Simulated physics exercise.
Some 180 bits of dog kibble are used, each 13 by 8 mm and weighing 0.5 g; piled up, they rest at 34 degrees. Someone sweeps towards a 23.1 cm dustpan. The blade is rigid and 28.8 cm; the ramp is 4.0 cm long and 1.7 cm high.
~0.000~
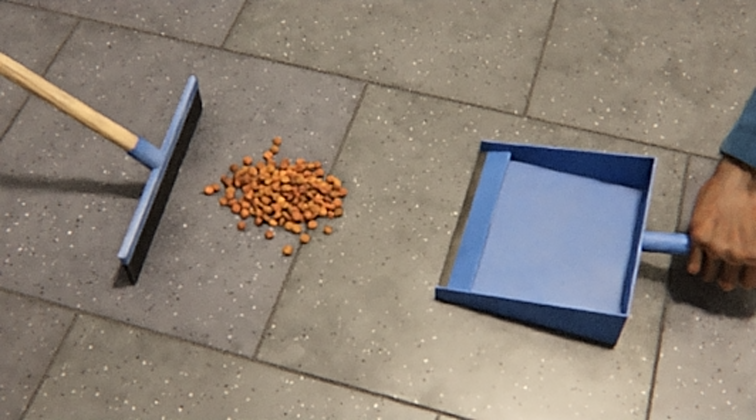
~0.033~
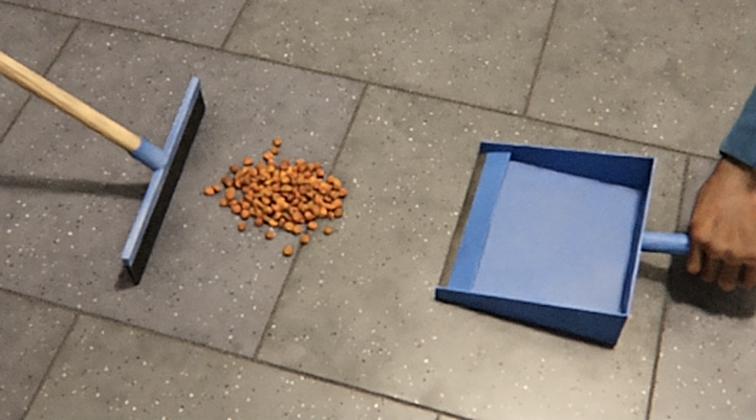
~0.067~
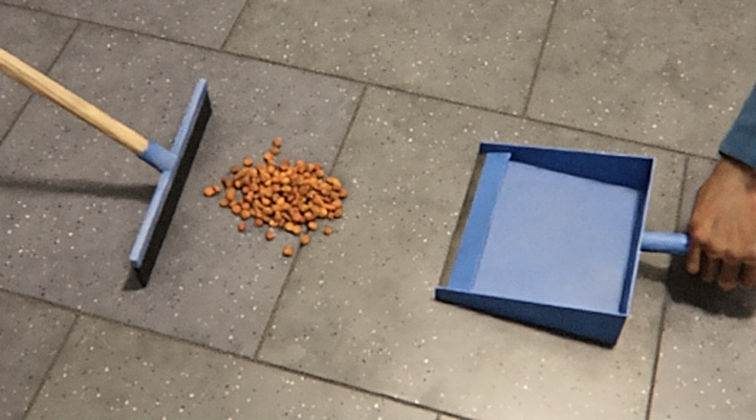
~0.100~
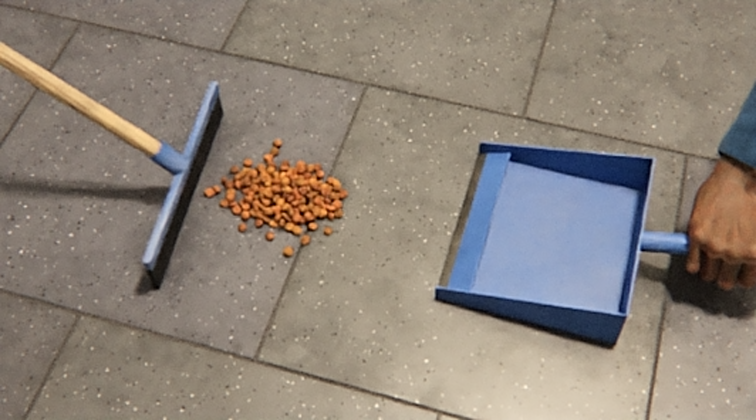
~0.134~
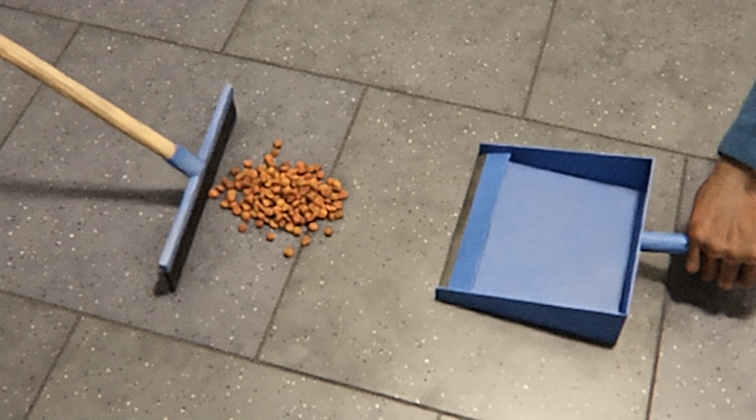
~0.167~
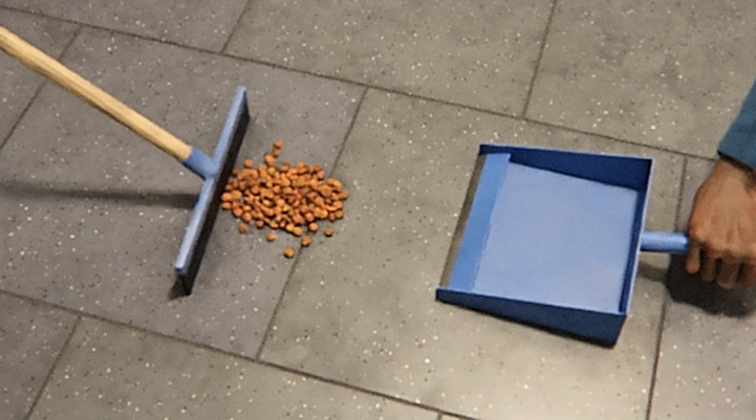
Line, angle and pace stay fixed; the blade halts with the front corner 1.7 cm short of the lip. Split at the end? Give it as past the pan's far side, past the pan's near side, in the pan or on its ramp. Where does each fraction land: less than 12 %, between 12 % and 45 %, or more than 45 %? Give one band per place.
Past the pan's far side: A slim portion; past the pan's near side: A slim portion; in the pan or on its ramp: A middling portion.
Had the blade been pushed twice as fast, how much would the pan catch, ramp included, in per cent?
I'd put it at close to 50 per cent.
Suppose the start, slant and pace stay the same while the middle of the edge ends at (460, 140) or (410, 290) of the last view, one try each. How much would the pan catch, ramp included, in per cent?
I'd expect around 25 percent, then around 20 percent.
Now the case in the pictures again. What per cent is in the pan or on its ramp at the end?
Estimated share: 25 per cent.
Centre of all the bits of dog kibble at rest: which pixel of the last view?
About (454, 215).
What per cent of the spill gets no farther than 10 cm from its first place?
Roughly 0 in a hundred.
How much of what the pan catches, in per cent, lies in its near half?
I'd put it at around 60 per cent.
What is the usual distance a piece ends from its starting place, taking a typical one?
Median shift: Approx. 22 cm.
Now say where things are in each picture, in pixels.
The first picture shows blade from (125, 260) to (194, 84), moved 0.0 cm, 0 of the pieces shifted so far; middle of the pieces at (282, 191); pan at (559, 246).
The second picture shows blade from (128, 261) to (197, 85), moved 0.3 cm, 0 of the pieces shifted so far; middle of the pieces at (282, 192).
The third picture shows blade from (136, 262) to (204, 87), moved 1.3 cm, 0 of the pieces shifted so far; middle of the pieces at (282, 193).
The fourth picture shows blade from (149, 264) to (215, 89), moved 2.8 cm, 0 of the pieces shifted so far; middle of the pieces at (282, 193).
The fifth picture shows blade from (165, 267) to (229, 92), moved 4.8 cm, 2 of the pieces shifted so far; middle of the pieces at (282, 194).
The sixth picture shows blade from (181, 270) to (243, 94), moved 6.7 cm, 9 of the pieces shifted so far; middle of the pieces at (284, 191); pan at (558, 246). The blade's pace is about 0.57 m/s, heading 7 degrees away from the viewer's side.
Then, at 0.41 s, middle of the blade 17 cm from the lip; 0 % over the lip, far side 0 %, near side 0 %.
After 0.57 s, middle of the blade 8 cm from the lip; 0 % over the lip, far side 0 %, near side 0 %.
After 0.86 s, middle of the blade 3 cm from the lip; 25 % over the lip, far side 0 %, near side 0 %.
At rest (1.2 s), far side 0 %, near side 0 %, pan 25 %, in front of the lip or behind the blade 70 %.
